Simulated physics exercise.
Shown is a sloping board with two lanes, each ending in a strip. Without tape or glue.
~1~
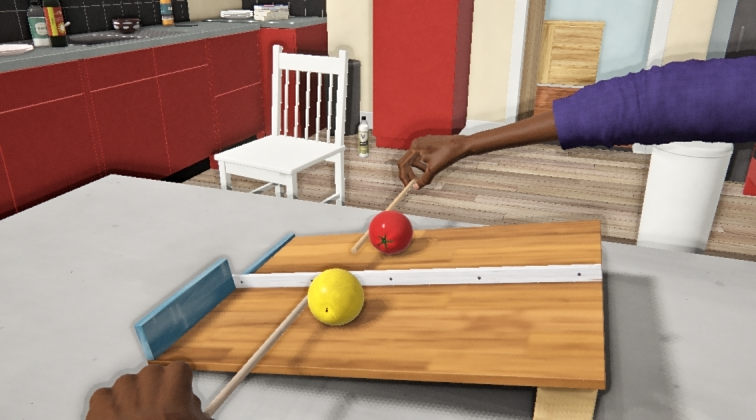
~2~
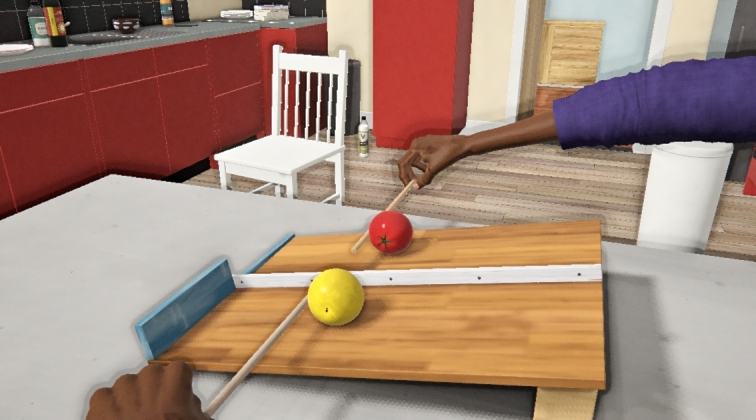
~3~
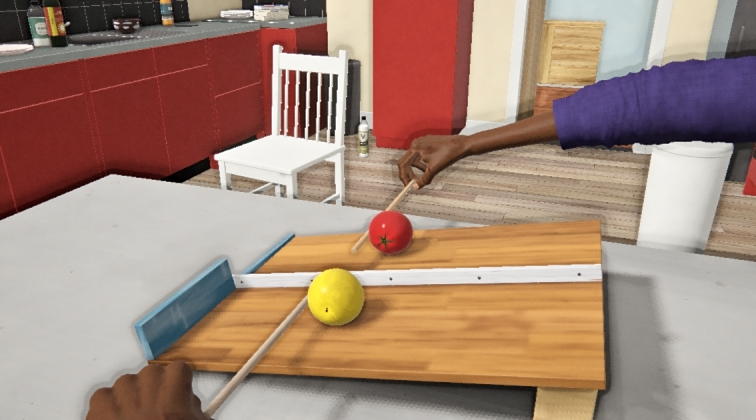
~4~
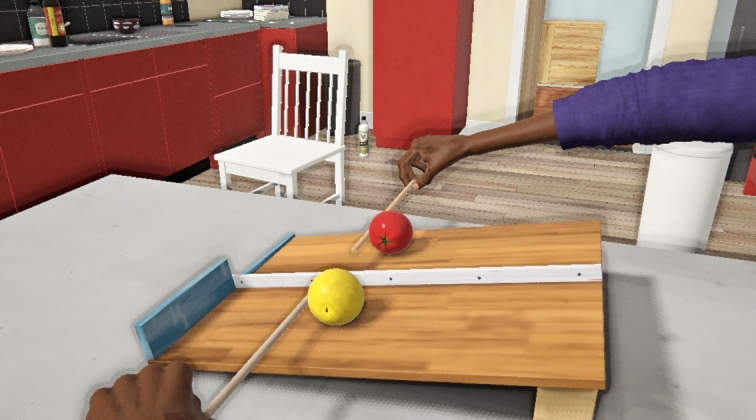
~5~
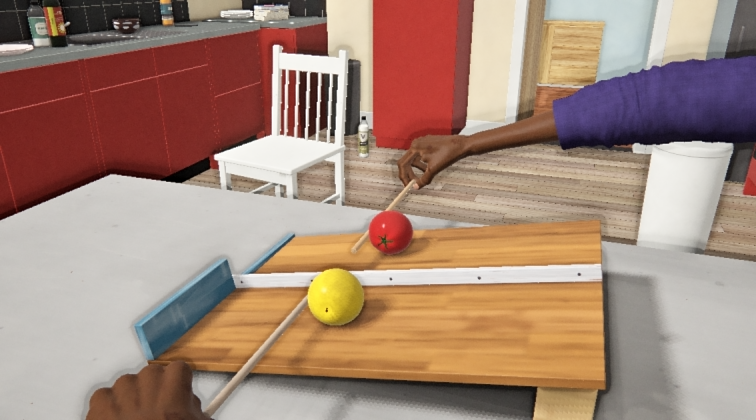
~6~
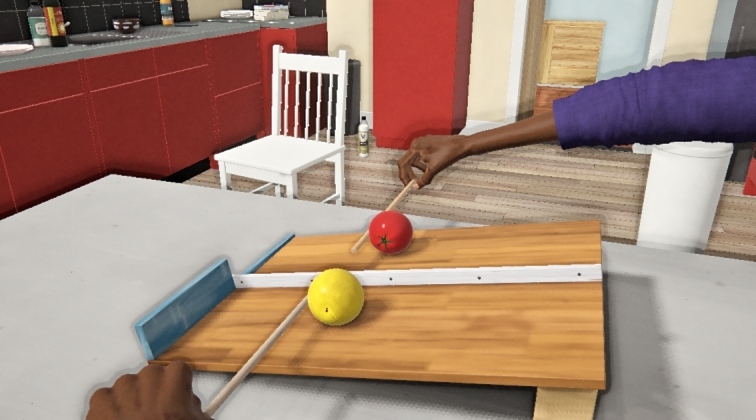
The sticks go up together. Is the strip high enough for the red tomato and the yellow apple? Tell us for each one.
The red tomato does not stay; the yellow apple does not get past.
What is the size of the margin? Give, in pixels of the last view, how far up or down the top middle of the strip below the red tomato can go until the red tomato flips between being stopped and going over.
4 pixels up.
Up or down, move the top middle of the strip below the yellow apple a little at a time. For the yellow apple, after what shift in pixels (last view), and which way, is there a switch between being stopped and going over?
Direction down, size about 24 pixels.
Then, 0.66 s past the last view, red tomato off the board near (255, 232); yellow apple rolling on the board near (221, 299).
Finally, the red tomato rolls off the board; the yellow apple stops on the board, near (213, 299).
